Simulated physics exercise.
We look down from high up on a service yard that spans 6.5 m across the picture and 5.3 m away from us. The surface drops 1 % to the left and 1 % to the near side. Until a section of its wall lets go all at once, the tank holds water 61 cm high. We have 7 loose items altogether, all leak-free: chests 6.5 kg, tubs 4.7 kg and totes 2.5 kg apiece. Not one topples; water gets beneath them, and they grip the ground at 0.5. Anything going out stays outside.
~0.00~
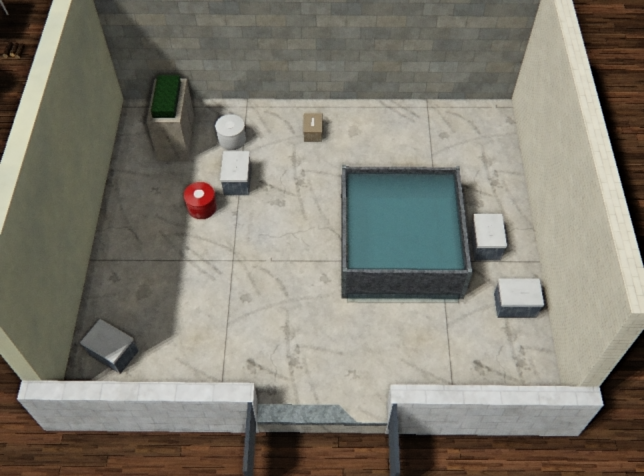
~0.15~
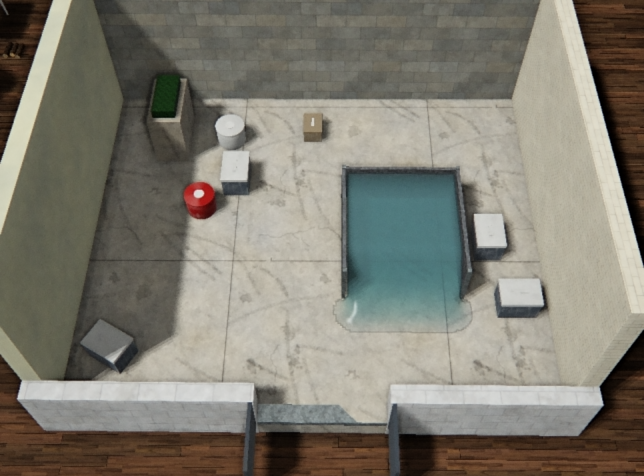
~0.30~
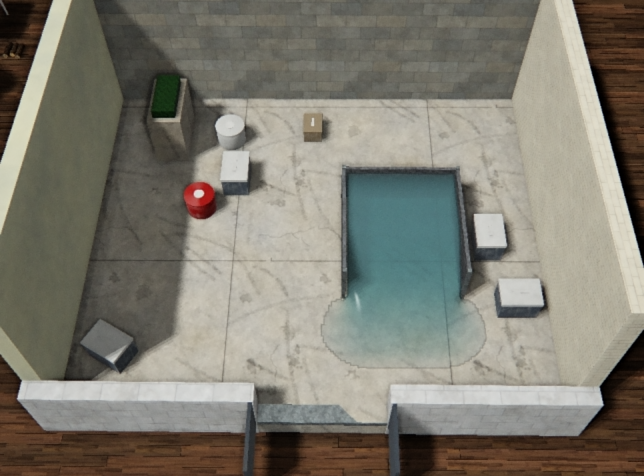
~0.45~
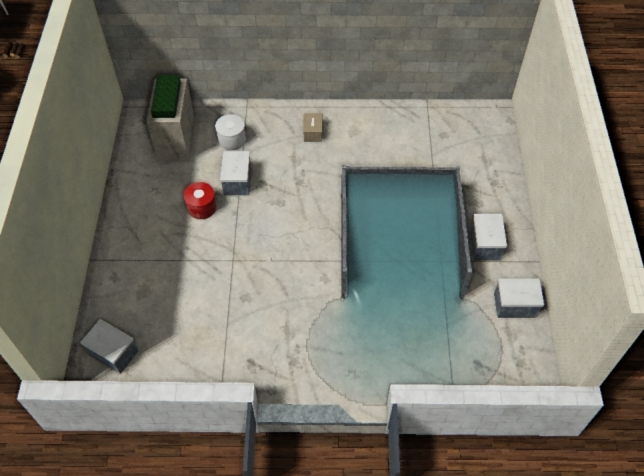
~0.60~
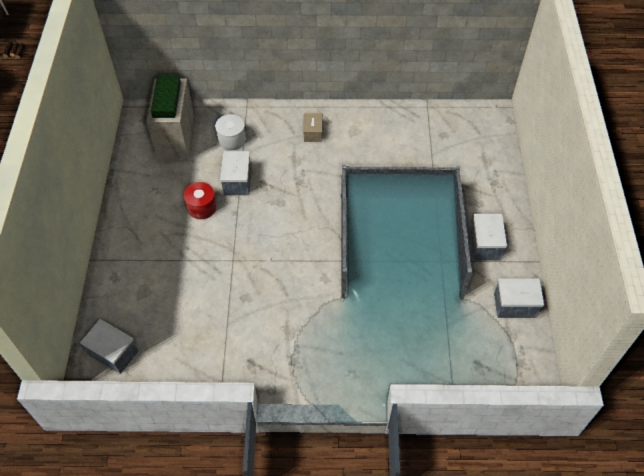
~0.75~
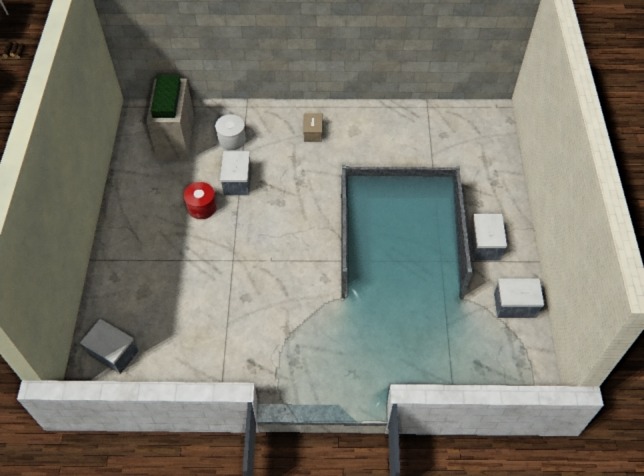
To begin with, a walled yard seen from above holds a square tank of blue-green water, with a red tub and several pale blocks around it. The tank's near side opens and water pours out, then spreads across the floor in a widening, rounded sheet toward the front gap, while the objects stay still.
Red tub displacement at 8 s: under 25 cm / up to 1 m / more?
It's going to keep its spot, I think.
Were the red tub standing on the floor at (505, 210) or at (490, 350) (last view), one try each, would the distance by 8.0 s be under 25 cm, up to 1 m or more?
Spot one - it is swept away; spot two - it is swept away.
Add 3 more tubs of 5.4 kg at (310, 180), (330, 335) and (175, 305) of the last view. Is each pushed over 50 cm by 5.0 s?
In that order: Short of it, more, under.
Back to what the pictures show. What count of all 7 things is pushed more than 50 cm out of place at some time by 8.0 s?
4.
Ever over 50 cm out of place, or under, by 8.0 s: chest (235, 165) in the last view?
It ends up within the limit.
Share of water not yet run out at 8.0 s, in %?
56 %.
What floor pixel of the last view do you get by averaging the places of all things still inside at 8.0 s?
Near (239, 171).
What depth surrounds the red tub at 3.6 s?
Roughly 0 cm deep.
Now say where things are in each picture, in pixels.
The red tub at (199, 194) rests on the ground; 2.7 m2 under water; 0 of 7 have shifted, in the first frame.
The red tub at (199, 194), on the bottom; 3.6 m2 under water; 0 of 7 have shifted, in the second frame.
The red tub at (199, 194) rests on the ground; 4.7 m2 under water; 0 of 7 have shifted, in the third frame.
The red tub at (199, 194) rests on the ground; 6.1 m2 under water; 0 of 7 have shifted, in the fourth frame.
The red tub at (199, 194) rests on the ground; water covers 7.0 m2; 0 of 7 have shifted, in the fifth frame.
The red tub at (199, 194), on the bottom; 7.5 m2 under water; 0 of 7 have shifted, in the sixth frame.
After 1.6 s the red tub is near (199, 194), 0.0 m from its start, aground; 0 of 7 are out; 0 afloat.
After 3.6 s the red tub is near (199, 194), 0.0 m from its start, aground; 0 of 7 are out; 2 afloat.
After 5.6 s the red tub is near (199, 194), 0.0 m from its start, aground; 0 of 7 are out; 3 afloat.
After 8.0 s the red tub is near (199, 194), 0.0 m from its start, aground; 0 of 7 are out; 2 afloat.
